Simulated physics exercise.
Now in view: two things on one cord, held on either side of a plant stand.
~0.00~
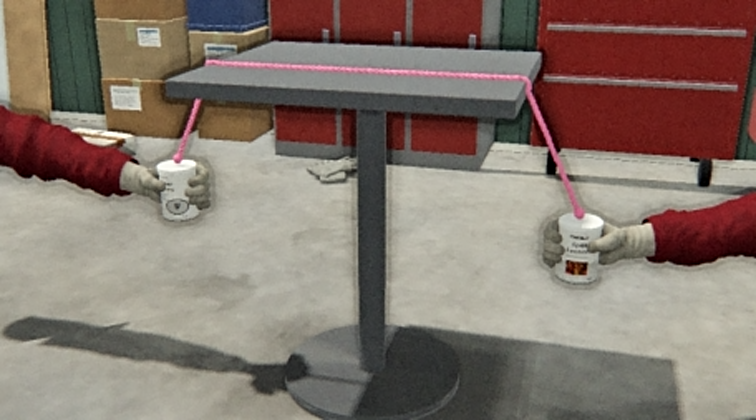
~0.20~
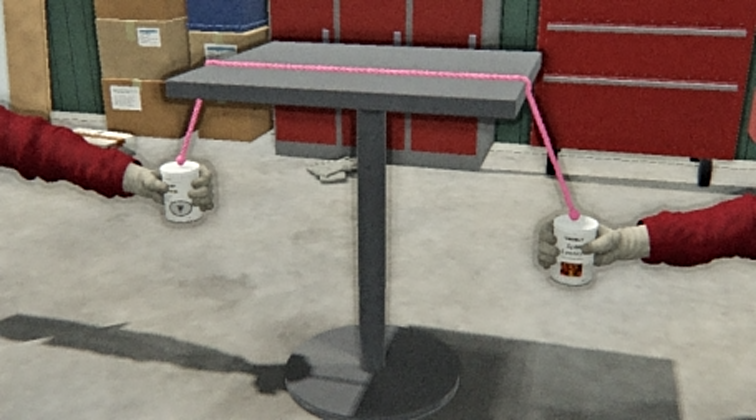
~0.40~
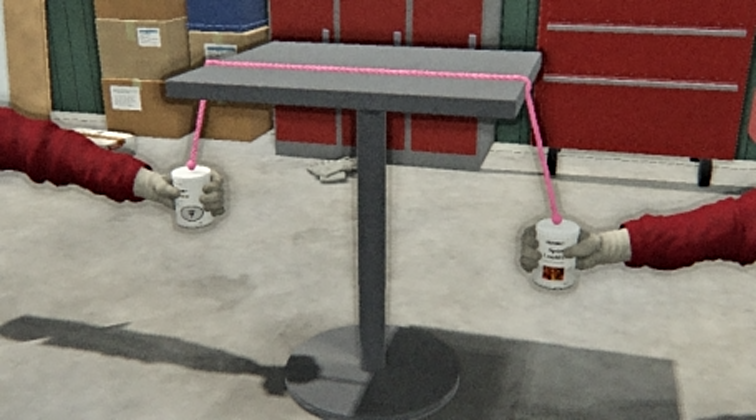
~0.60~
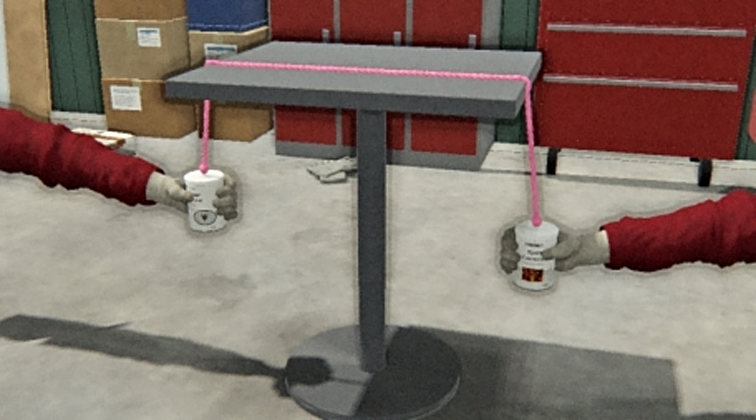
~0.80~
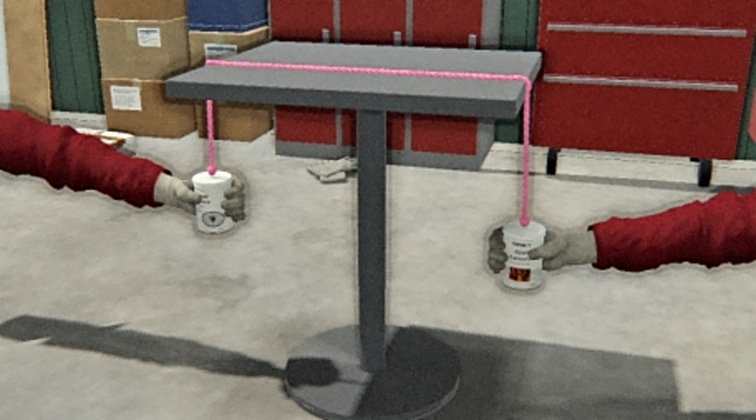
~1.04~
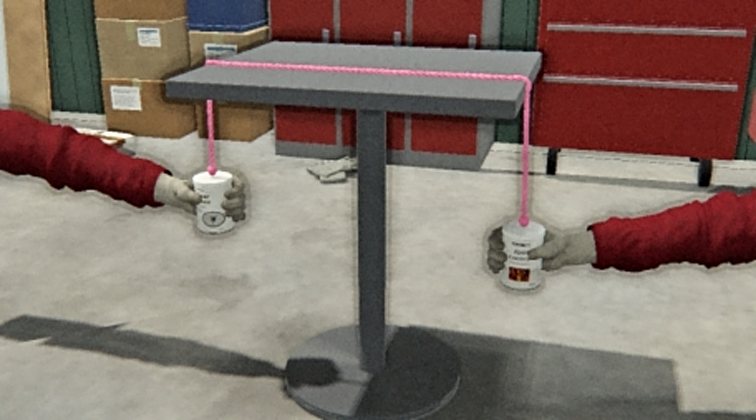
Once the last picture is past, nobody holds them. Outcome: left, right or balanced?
I expect it will not budge once they let go.
By 1.60 s, left tin at the same height near (222, 203); right tin at the same height near (511, 254).
By 2.26 s, left tin at the same height near (216, 202); right tin at the same height near (522, 255).
When it is over, left tin at the same height near (218, 202); right tin at the same height near (514, 255). The cord hangs still.
